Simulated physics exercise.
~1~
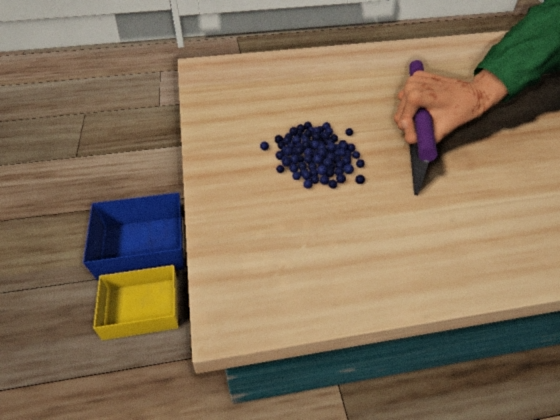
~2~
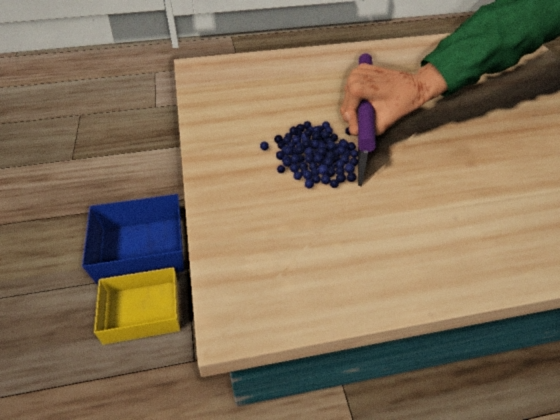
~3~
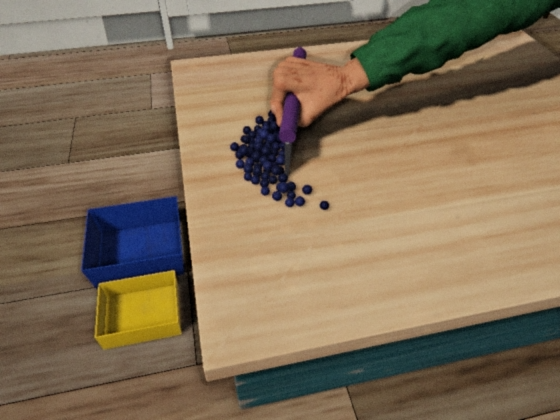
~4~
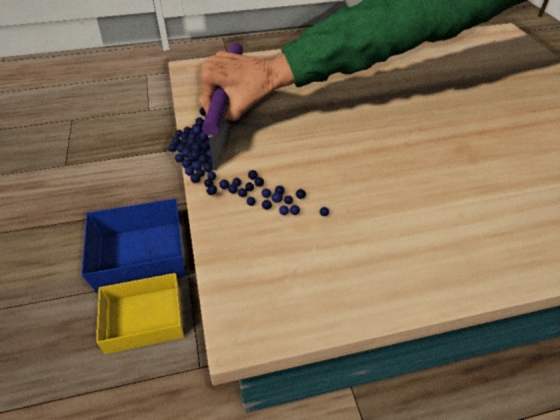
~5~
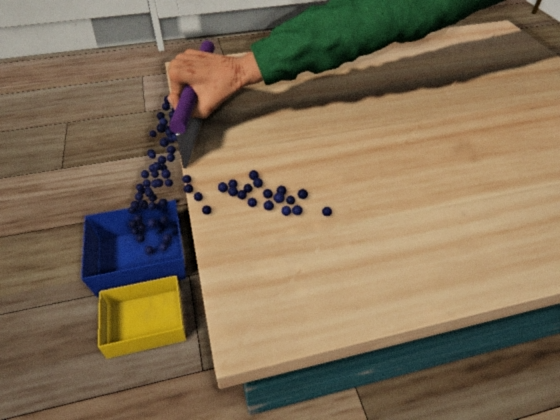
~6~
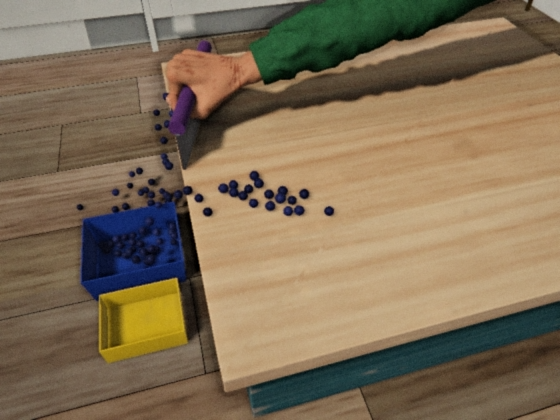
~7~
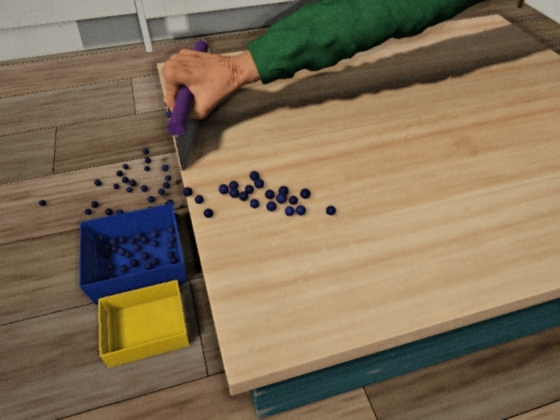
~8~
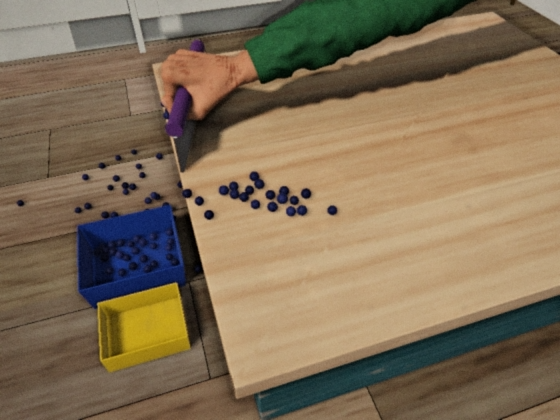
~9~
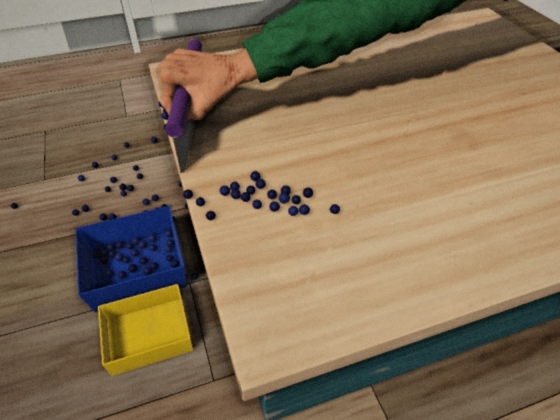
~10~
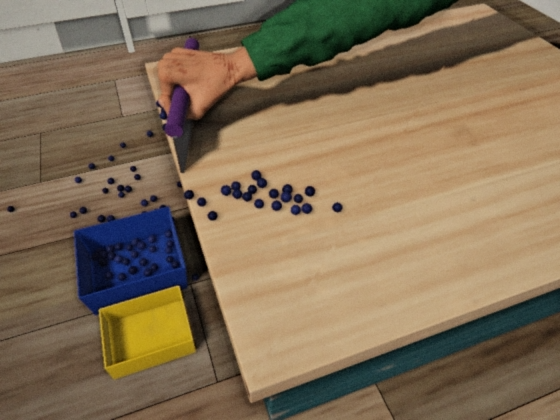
The clip opens on a pale wooden board with a small pile of dark blue berries, while a hand in a green sleeve holds a purple-handled scraper to their right. Below the board's left edge, a blue tin and a smaller yellow tin sit on the plank floor. The hand sweeps left, pushing the pile along and leaving a trail of berries behind. At the edge the scraper halts, and a stream of berries tumbles off. Some land in the blue tin, while others scatter across the floor beyond it. Finally, the yellow tin stays empty and a loose cluster remains on the board.
